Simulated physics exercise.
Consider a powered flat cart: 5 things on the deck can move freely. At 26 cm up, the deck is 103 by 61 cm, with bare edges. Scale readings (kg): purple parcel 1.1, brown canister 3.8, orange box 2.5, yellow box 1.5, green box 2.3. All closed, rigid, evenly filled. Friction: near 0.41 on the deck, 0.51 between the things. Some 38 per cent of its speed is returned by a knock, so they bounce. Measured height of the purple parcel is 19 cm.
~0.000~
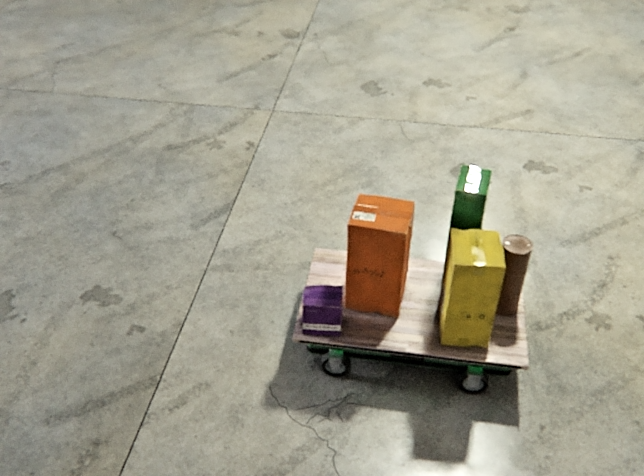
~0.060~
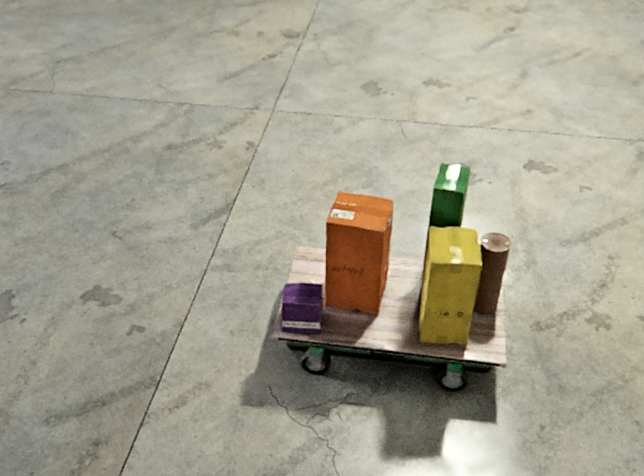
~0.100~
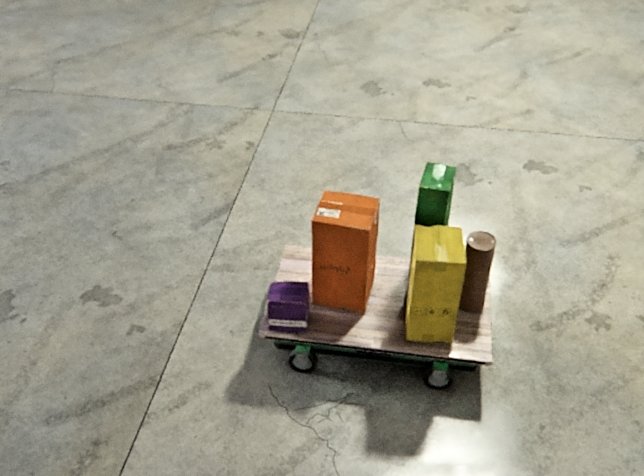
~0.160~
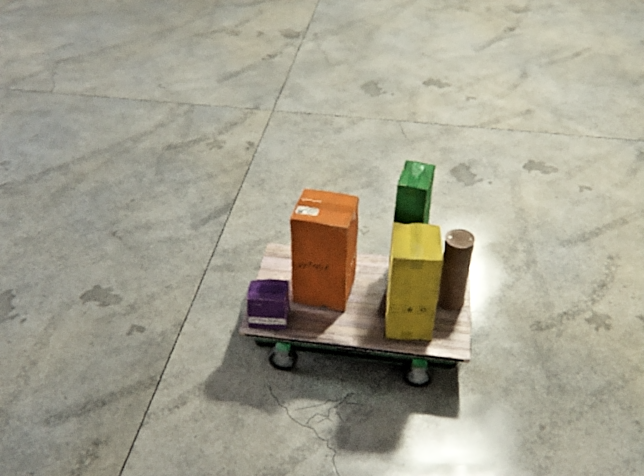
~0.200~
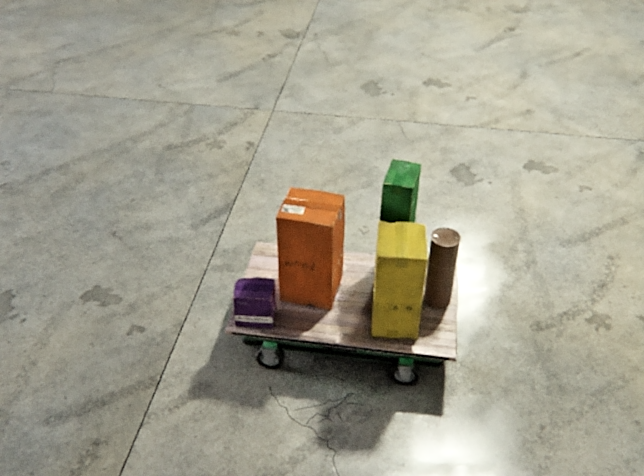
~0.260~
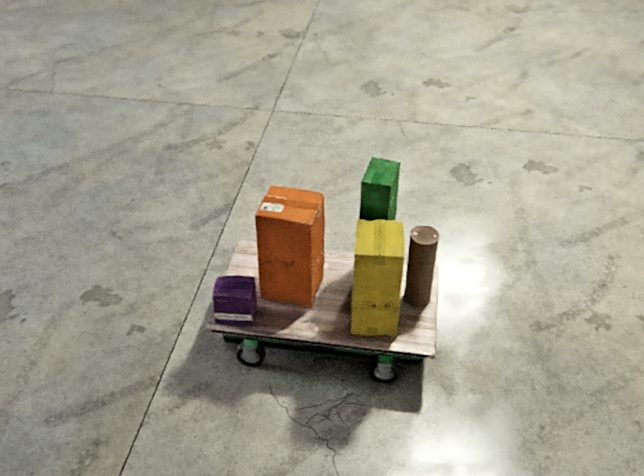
A flat cart carrying a purple parcel, an orange box, a yellow box, a green box and a brown canister rolled steadily left across the grey floor, while the items kept their places on its deck.
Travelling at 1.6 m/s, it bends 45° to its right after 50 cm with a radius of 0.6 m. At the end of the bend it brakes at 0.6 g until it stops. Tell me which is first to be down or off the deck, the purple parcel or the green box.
I would say the former.
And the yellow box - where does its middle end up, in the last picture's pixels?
Around (149, 162).
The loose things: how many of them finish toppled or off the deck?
Count: 3.
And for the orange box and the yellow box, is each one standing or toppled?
Here's how it ends: The orange box never goes down, and the yellow box never goes down.
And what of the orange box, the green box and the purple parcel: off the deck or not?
Well, the orange box does not come off, the green box does come off, and the purple parcel does come off.
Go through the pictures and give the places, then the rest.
In the first frame, cart 0 cm along; purple parcel (323, 310); green box (465, 234).
In the second frame, cart 10 cm along; yellow box (448, 287); brown canister (489, 274).
In the third frame, cart 16 cm along; orange box (345, 253); yellow box (434, 285).
In the fourth frame, cart 26 cm along; brown canister (455, 271); orange box (325, 251).
In the fifth frame, cart 32 cm along; yellow box (398, 281); brown canister (441, 269).
In the sixth frame, cart 42 cm along; purple parcel (235, 300); green box (378, 225).
Around 0.66 s, cart 106 cm along, turned 38°; purple parcel now off the deck; green box at 4° to upright near (282, 195); orange box shifted 25 cm.
Around 1.06 s, cart 149 cm along, turned 45°; green box at 14° to upright near (240, 148); brown canister at 28° to upright; orange box shifted 27 cm.
Around 1.56 s, cart 149 cm along, turned 45°, stopped; green box now off the deck; brown canister on its side; yellow box shifted 42 cm.
Finally (3.4 s), off the deck, purple parcel and green box; on their side or leaning hard on the deck, brown canister; not toppled but over 10 cm from the start, orange box and yellow box. Final places as that camera would see them, purple parcel near (71, 281), green box near (294, 183). Purple parcel went at 0.48 s; green box went at 1.20 s.
